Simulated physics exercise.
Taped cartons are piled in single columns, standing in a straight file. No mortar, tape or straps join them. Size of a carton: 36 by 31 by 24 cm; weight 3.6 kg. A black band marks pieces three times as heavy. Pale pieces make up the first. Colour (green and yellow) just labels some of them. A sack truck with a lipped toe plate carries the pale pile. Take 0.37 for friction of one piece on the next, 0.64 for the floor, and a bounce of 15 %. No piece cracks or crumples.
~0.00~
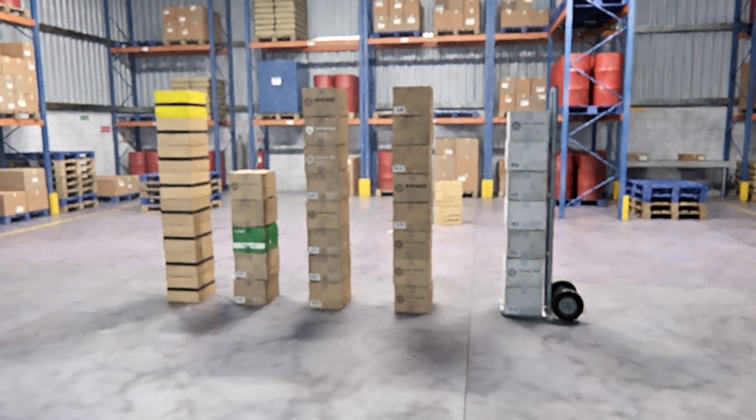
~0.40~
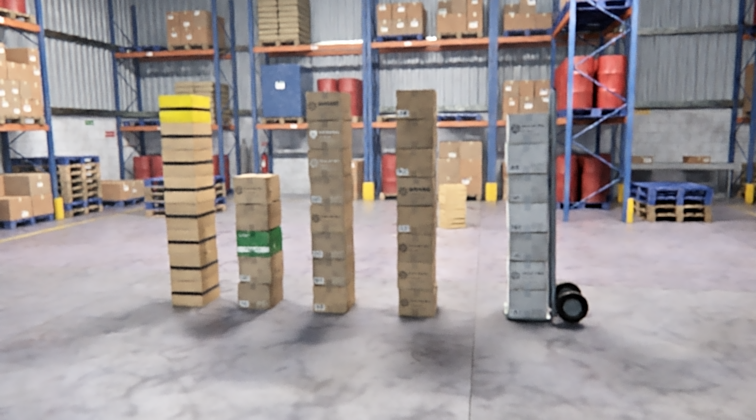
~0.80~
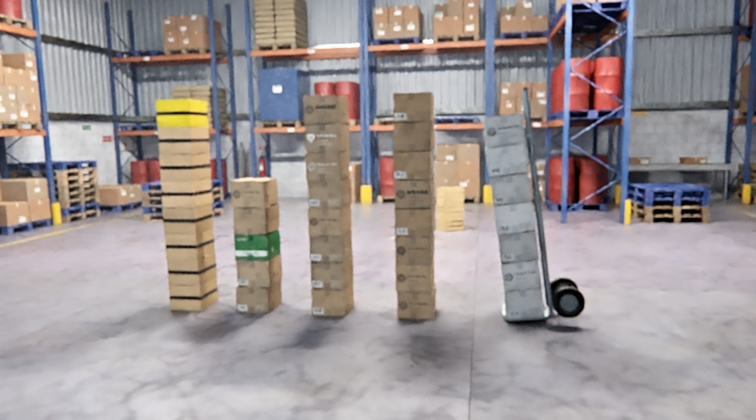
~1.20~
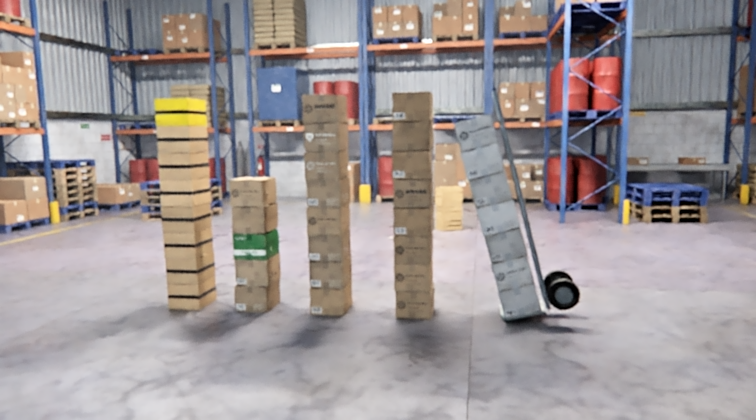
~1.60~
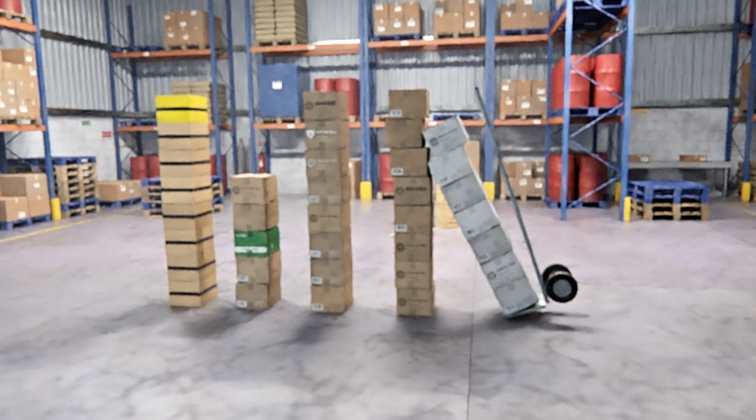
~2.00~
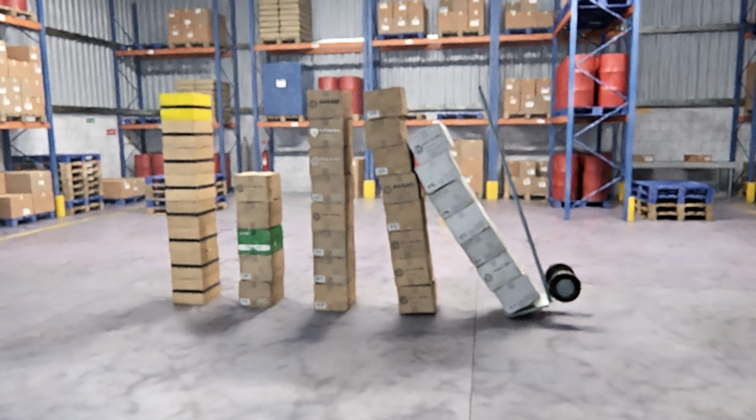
In a warehouse with blue and orange racking, seen from the front at about standing height, the view stays almost still. Four columns of brown cartons stand in a row, the leftmost topped yellow and the short second one banded green, with a pale grey stack on a wheeled hand truck at right. The truck tilts left, the grey stack leans past its frame onto the neighbouring column, and that column's upper cartons lean left.
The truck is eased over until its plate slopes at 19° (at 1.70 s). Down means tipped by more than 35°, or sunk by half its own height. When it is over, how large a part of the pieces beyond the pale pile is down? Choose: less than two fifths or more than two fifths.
More than two fifths of them.
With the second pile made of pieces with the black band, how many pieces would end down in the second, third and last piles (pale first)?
In that case second 0, third 0, last 0.
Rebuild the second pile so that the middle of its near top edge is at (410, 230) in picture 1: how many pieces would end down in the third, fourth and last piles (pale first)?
Then third 0, fourth 0, last 0.
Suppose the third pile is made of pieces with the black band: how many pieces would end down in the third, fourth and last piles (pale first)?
In that case third 8, fourth 5, last 8.
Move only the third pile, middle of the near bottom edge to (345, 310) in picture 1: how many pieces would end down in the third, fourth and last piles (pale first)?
In that case third 7, fourth 5, last 8.
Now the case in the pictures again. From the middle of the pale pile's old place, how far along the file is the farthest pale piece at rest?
About 170 cm.
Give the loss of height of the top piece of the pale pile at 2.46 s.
Some 30 cm lower.
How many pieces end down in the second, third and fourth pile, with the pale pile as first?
Second 8, third 8, fourth 5.
After 2.46 s, 7 of the pale pile down; none of the 29 other cartons down, 14 disturbed.
After 2.94 s, 7 of the pale pile down; 10 of the 29 other cartons down; green carton 4° from how it stood.
After 3.82 s, 7 of the pale pile down; 18 of the 29 other cartons down; green carton 33° from how it stood, 10 cm lower; yellow carton 25° from how it stood, 10 cm lower.
After 4.48 s, 7 of the pale pile down; 29 of the 29 other cartons down; yellow carton on its side; green carton 42° from how it stood, 17 cm lower.
In the end (5.5 s), 7 of the pale pile down; 29 of the 29 other cartons down; yellow carton upside down; green carton 43° from how it stood, 17 cm lower. That is 100 per cent. From the last view, middles, green carton near (203, 255).
